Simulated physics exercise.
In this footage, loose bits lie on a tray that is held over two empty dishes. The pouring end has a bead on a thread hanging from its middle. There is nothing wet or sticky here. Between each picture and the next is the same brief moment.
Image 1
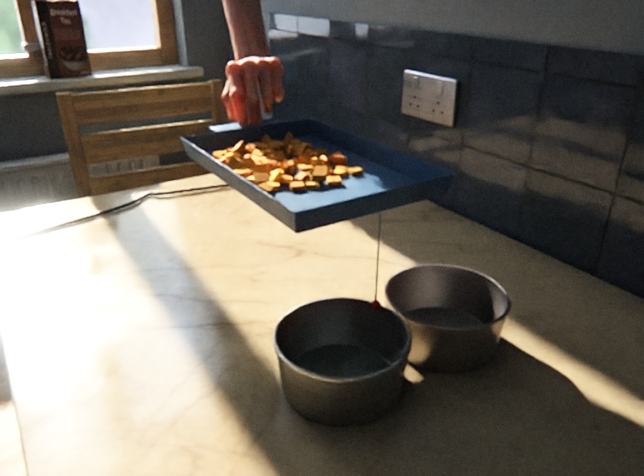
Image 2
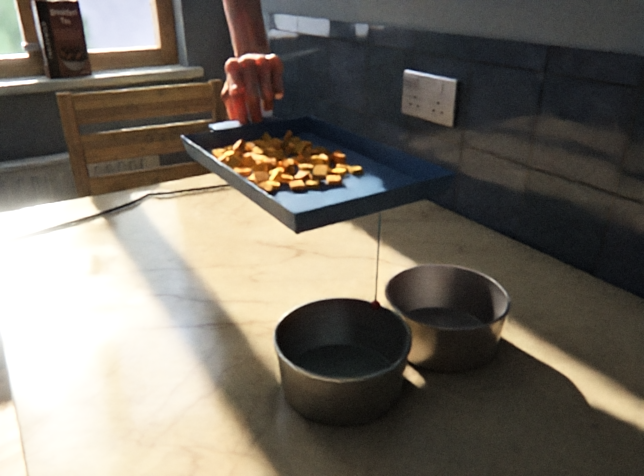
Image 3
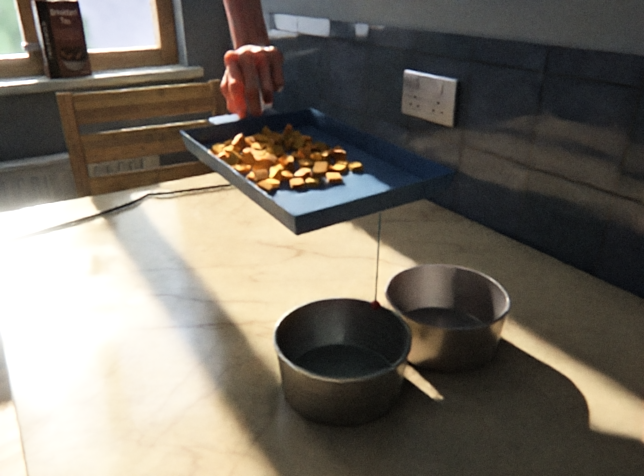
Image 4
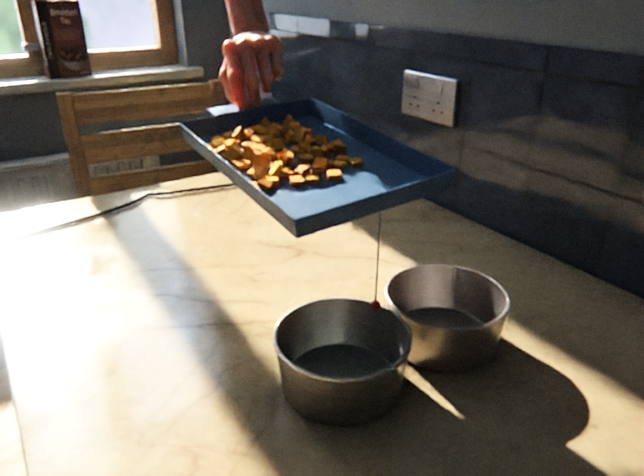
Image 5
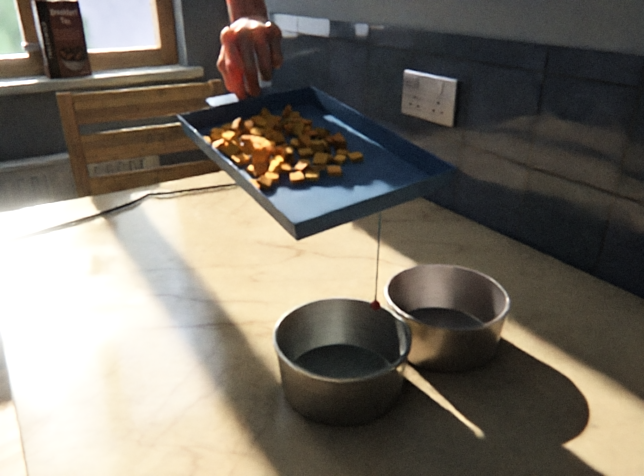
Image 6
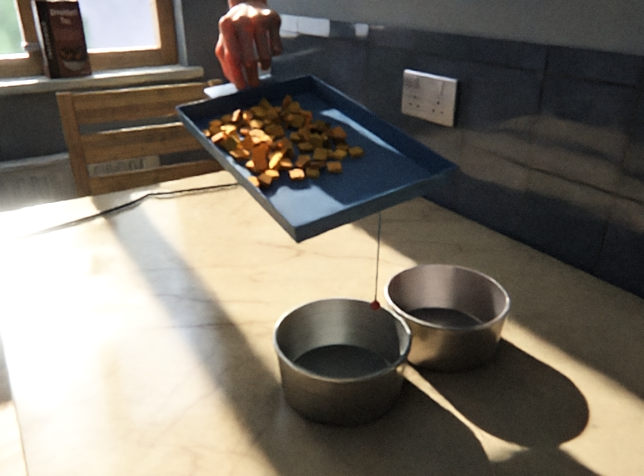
A hand raising the back of a blue tray of small orange-brown pieces, slowly tilting it above two empty round metal tins.
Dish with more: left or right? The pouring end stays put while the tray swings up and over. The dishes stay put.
Left.
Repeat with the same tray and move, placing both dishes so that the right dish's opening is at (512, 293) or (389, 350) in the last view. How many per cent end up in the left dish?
Respectively 0 percent and 10 percent.
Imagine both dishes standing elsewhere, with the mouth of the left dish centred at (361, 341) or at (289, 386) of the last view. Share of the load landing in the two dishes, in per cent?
Some 70 and then some 80 per cent.
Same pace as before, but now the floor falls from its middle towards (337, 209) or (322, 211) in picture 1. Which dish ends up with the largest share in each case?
First: The dish at left. Second: The dish at left.
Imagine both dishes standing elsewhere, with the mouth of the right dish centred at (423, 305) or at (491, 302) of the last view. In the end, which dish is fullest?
The dish to the left at the first, the dish to the left at the second.
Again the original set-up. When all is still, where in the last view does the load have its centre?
The centre comes to rest close to (320, 384).
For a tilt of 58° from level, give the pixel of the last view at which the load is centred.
Near the pixel (306, 199).
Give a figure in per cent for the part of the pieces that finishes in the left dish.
It works out to roughly 90 percent of the load.
Soon after the last picture, tray tipped steeply; nearly all on the tray; a stray few in the air.
A little later, tray tipped right over; most on the tray; a small part in the left dish; a stray few outside both; a small part in the air.
Later still, tray tipped past a quarter turn; nearly all in the left dish; a small part outside both.
At rest, tray tipped past a quarter turn; nearly all in the left dish; none in the right dish; a small part outside both.
